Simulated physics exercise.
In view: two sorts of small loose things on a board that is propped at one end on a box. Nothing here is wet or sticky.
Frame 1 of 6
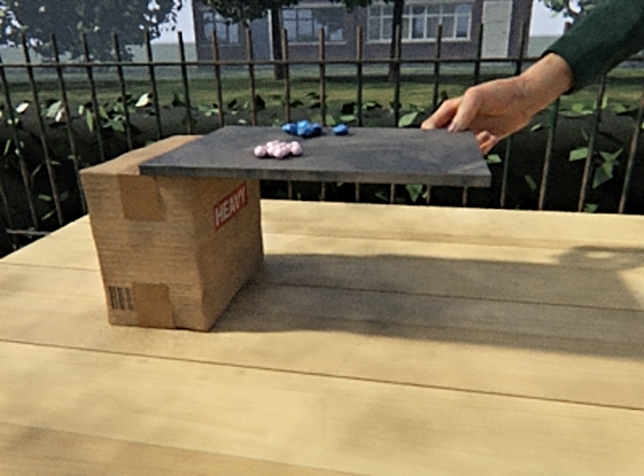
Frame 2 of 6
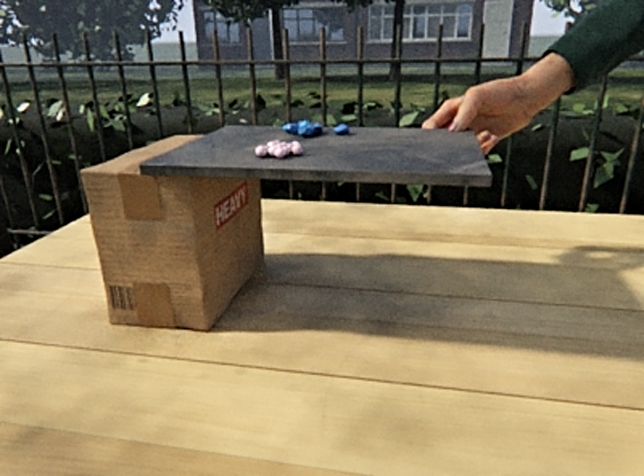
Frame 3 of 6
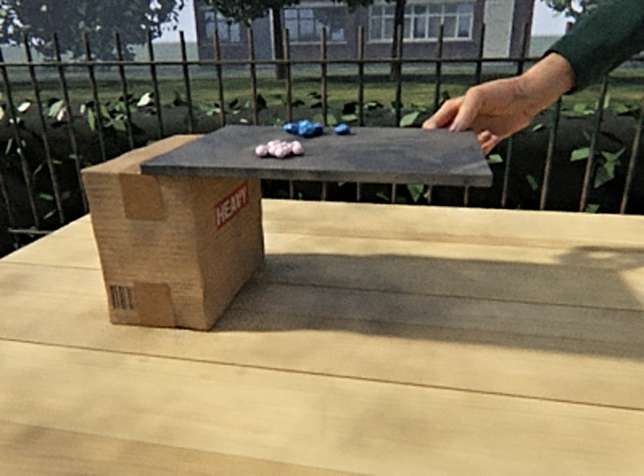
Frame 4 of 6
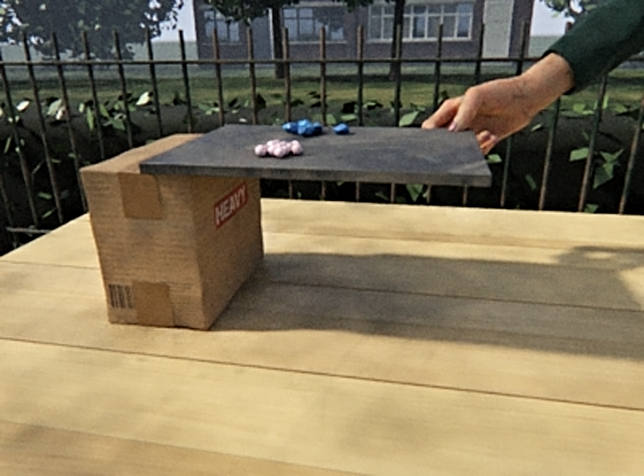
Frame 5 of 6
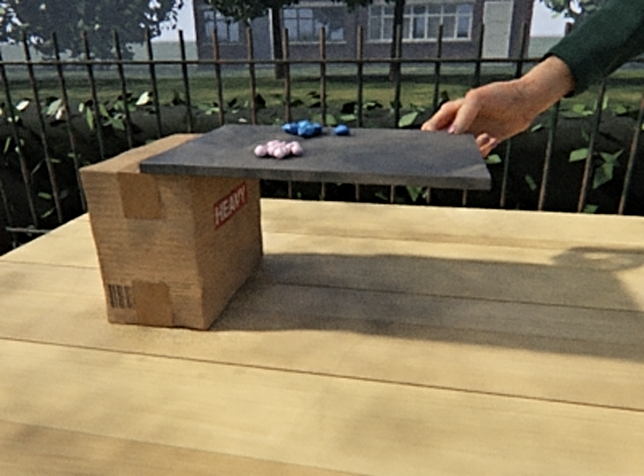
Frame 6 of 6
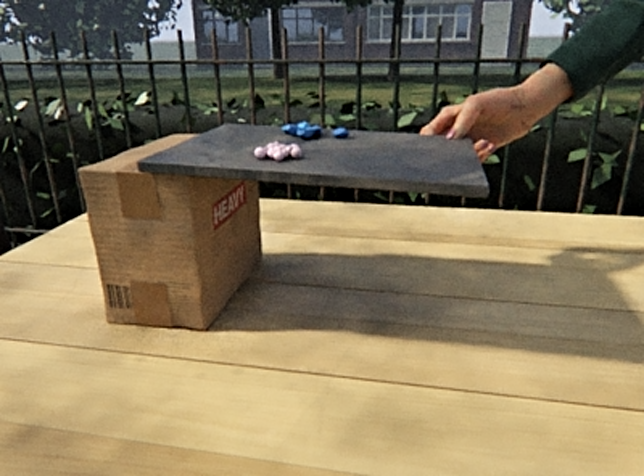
A hand held the right end of a dark board propped on a cardboard box, with small pink and blue pieces on top, then lowered that end very slightly while the pieces stayed put.
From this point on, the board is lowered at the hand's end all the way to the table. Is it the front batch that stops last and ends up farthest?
Yes.
Then, 0.57 s on from there, board sloping at 17°; front batch the whole lot still on the board; back batch the whole lot still on the board.
Then, 1.18 s on from there, board sloping at 34°; front batch mostly up to a board's length out; back batch the whole lot still on the board.
Then, 1.90 s on from there, board resting at 40°; front batch mostly more than two board lengths out, near a quarter gone off the table; back batch mostly less than half a board's length out.
In the end, board resting at 40°; front batch mostly more than two board lengths out, near two thirds gone off the table; back batch mostly less than half a board's length out; the front batch has gone farther.
